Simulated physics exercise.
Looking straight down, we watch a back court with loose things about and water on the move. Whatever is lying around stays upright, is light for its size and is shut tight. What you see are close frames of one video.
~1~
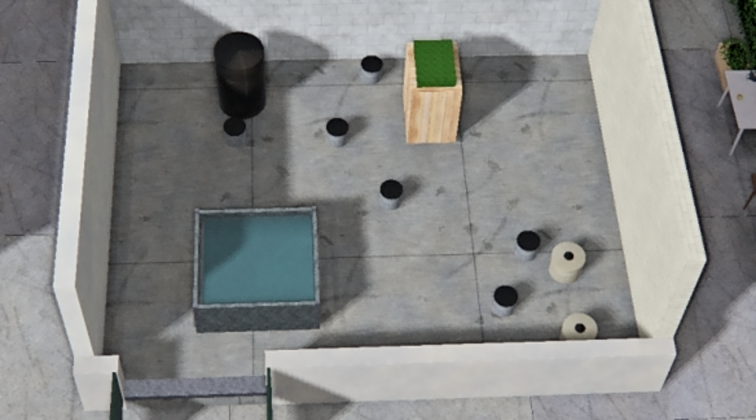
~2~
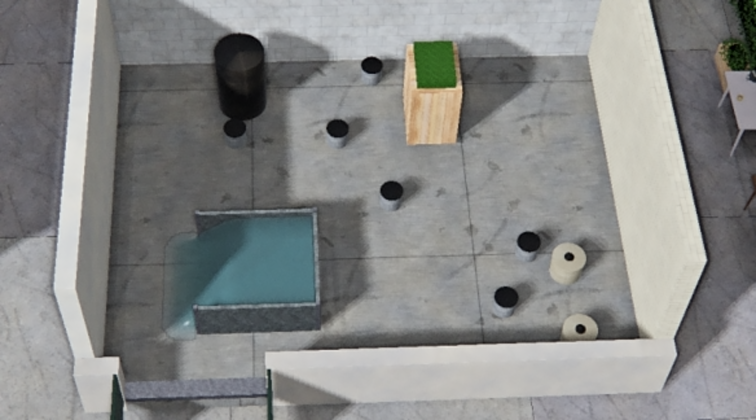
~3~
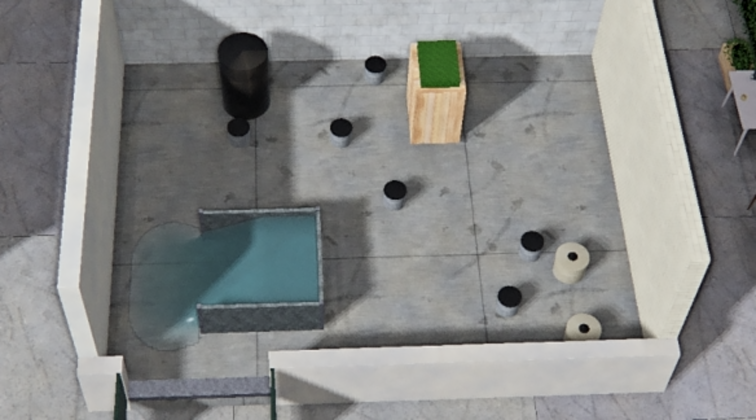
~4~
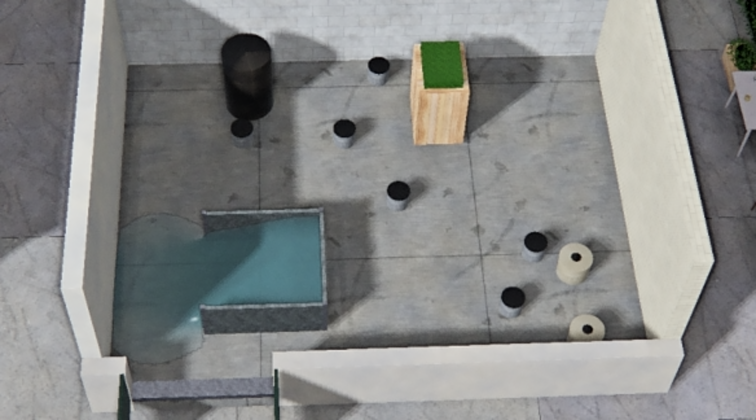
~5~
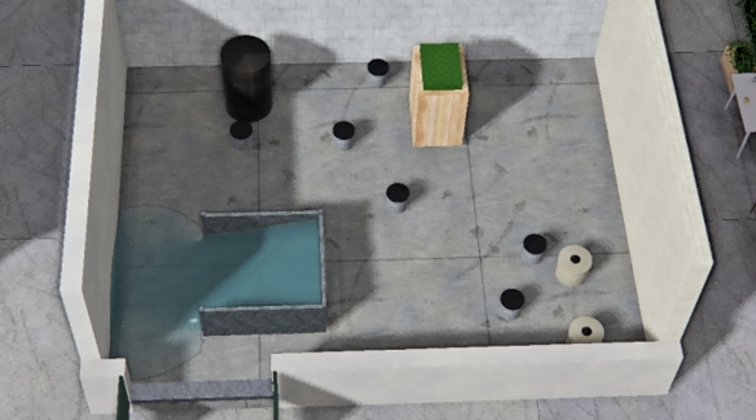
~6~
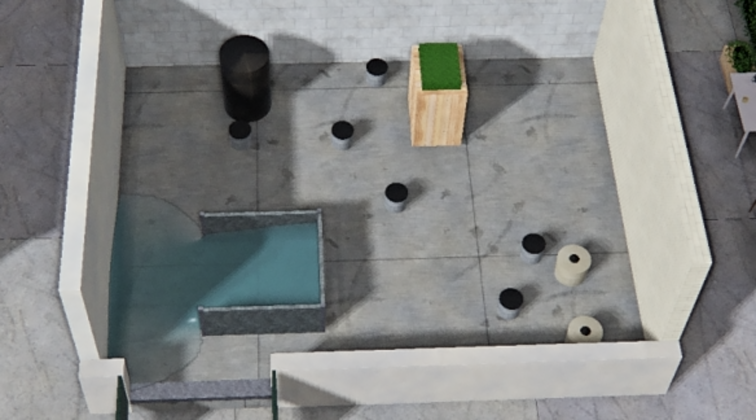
The footage shows a walled stone court with a square pool of water, a black barrel, a grass-topped wooden box and scattered small cylinders, as water pours out the pool's left side and spreads across the paving toward the wall.
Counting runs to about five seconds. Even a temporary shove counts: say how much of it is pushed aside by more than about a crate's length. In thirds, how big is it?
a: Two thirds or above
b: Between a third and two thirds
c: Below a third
c, below a third.
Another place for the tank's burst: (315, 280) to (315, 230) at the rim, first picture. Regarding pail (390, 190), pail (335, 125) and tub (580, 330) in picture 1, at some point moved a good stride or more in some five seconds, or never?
First below the mark, then below the mark, then over the mark.
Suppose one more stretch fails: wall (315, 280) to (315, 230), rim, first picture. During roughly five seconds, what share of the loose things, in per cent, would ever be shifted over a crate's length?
About 50 %.
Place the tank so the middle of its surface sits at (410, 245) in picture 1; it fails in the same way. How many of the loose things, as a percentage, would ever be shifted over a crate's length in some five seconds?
It comes to some 0 %.
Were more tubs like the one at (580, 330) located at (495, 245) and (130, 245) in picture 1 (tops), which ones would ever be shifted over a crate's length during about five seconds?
In order: Hardly budges, then shoved clear.
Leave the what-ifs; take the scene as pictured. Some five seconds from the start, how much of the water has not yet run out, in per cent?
Something like 70 per cent, give or take.
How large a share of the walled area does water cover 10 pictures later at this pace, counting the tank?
Estimate: 30 %.
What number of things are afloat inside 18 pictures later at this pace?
My count is 0.
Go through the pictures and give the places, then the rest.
In the first picture, a tub at (569, 256), on the bottom; a pail at (506, 296), on the bottom; 0 of 8 have shifted.
In the second picture, a tub at (569, 257) rests on the ground; a pail at (506, 297), on the bottom; 0 of 8 have shifted.
In the third picture, a tub at (573, 257) rests on the ground; a pail at (510, 296), on the bottom; 0 of 8 have shifted.
In the fourth picture, a tub at (576, 257), on the bottom; a pail at (513, 297) rests on the ground; 0 of 8 have shifted.
In the fifth picture, a tub at (575, 259) rests on the ground; a pail at (512, 299), on the bottom; 0 of 8 have shifted.
In the sixth picture, a tub at (574, 259) rests on the ground; a pail at (511, 298) rests on the ground; 0 of 8 have shifted.
A moment on, 0 of 8 are well off their spots; 0 afloat.
Next, 0 of 8 are well off their spots; 0 afloat.
Later, 0 of 8 are well off their spots; 0 afloat.
In the end, 0 of 8 are well off their spots, and 0 have been at some point; 0 afloat.
